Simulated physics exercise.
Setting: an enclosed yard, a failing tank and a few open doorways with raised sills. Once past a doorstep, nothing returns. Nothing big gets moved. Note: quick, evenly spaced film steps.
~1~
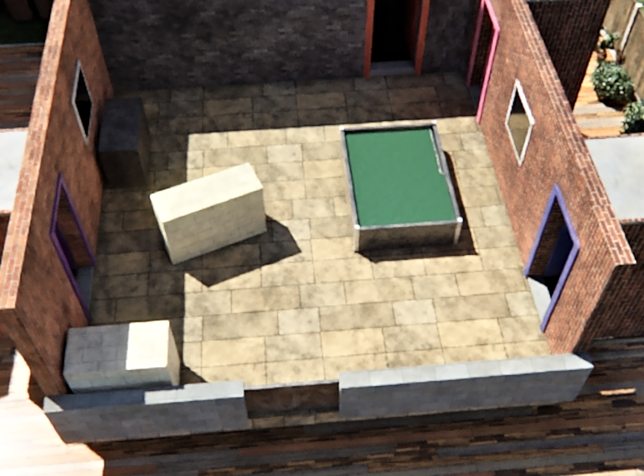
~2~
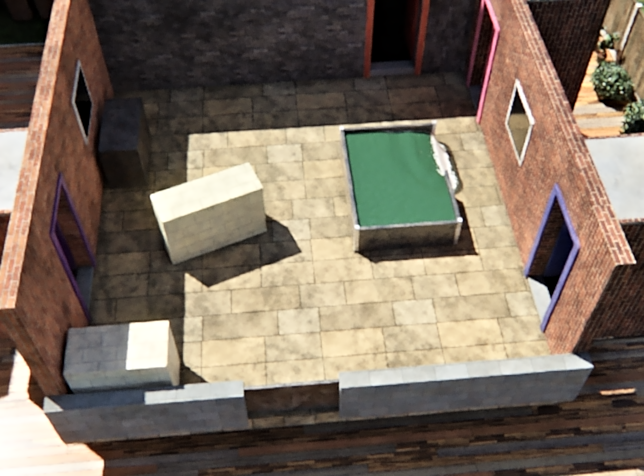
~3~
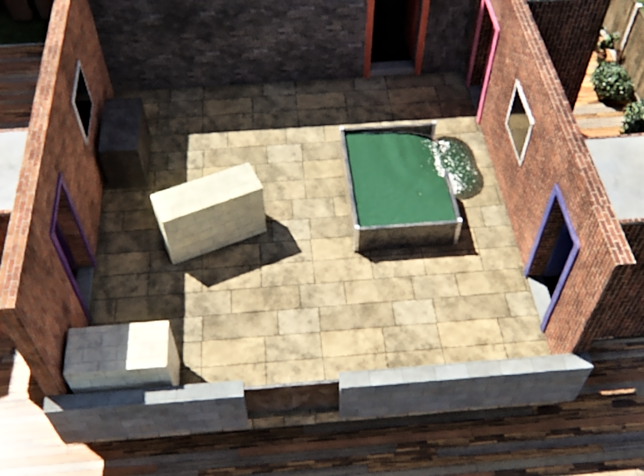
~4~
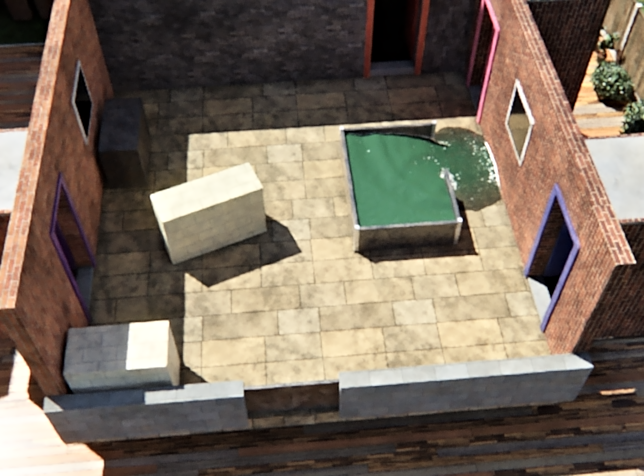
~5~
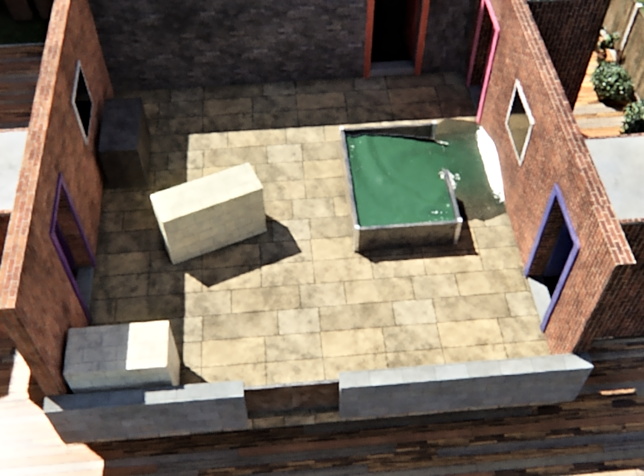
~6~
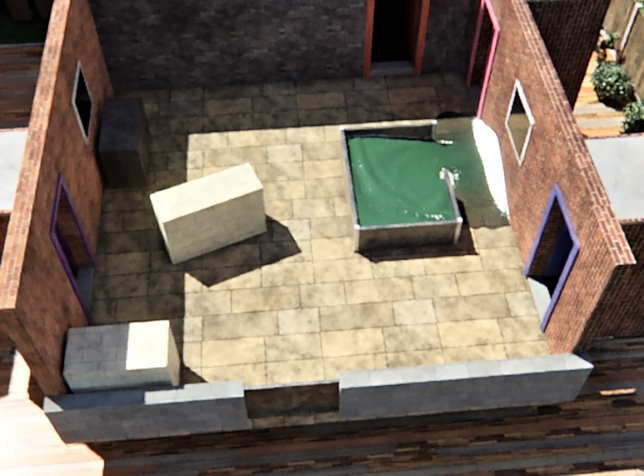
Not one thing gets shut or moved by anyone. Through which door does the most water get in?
The pink door.
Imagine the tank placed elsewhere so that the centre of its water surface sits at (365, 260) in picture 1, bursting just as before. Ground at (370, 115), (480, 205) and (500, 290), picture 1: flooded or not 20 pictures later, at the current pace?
Result, in order: Affected; affected; affected.
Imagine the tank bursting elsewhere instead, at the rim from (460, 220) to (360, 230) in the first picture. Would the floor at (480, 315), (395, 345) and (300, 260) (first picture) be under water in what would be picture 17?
Soaked, soaked, untouched.
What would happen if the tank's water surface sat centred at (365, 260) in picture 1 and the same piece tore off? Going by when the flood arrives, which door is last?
The purple one.
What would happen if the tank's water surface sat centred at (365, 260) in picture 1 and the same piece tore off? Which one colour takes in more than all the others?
The door marked blue.
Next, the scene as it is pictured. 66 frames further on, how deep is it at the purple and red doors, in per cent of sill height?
About 50 %, then 30 %.
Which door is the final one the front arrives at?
I'd name the door marked purple.
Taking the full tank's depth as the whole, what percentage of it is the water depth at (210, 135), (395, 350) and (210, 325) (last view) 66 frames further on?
In the order asked, some 10, 8 and 8 in a hundred.
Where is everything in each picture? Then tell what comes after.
The first frame shows the open tank at (397, 176) is whole and still.
In the second frame, the front is at (442, 145), out from the gap at (436, 162).
In the third frame, water pours out at (436, 163) and has run to (461, 144).
In the fourth frame, water pours out at (436, 164) and has run to (499, 194).
In the fifth frame, water pours out at (436, 164) and has run to (504, 210).
In the sixth frame, the front is at (475, 116), out from the gap at (436, 163).
A moment on, water covers 10 % of the floor; blue door not reached, red door not reached, purple door not reached, pink door wet at the sill, nothing in.
Next, water covers 20 % of the floor; blue door wet at the sill, nothing in, red door wet at the sill, nothing in, purple door not reached, pink door a trickle in.
Then, water covers 35 % of the floor; blue door wet at the sill, nothing in, red door wet at the sill, nothing in, purple door not reached, pink door some in.
Later, water covers 65 % of the floor; blue door wet at the sill, nothing in, red door wet at the sill, nothing in, purple door not reached, pink door some in.
In the end, water covers 95 % of the floor; blue door a trickle in, red door wet at the sill, nothing in, purple door wet at the sill, nothing in, pink door some in; the pink door has let in the most.
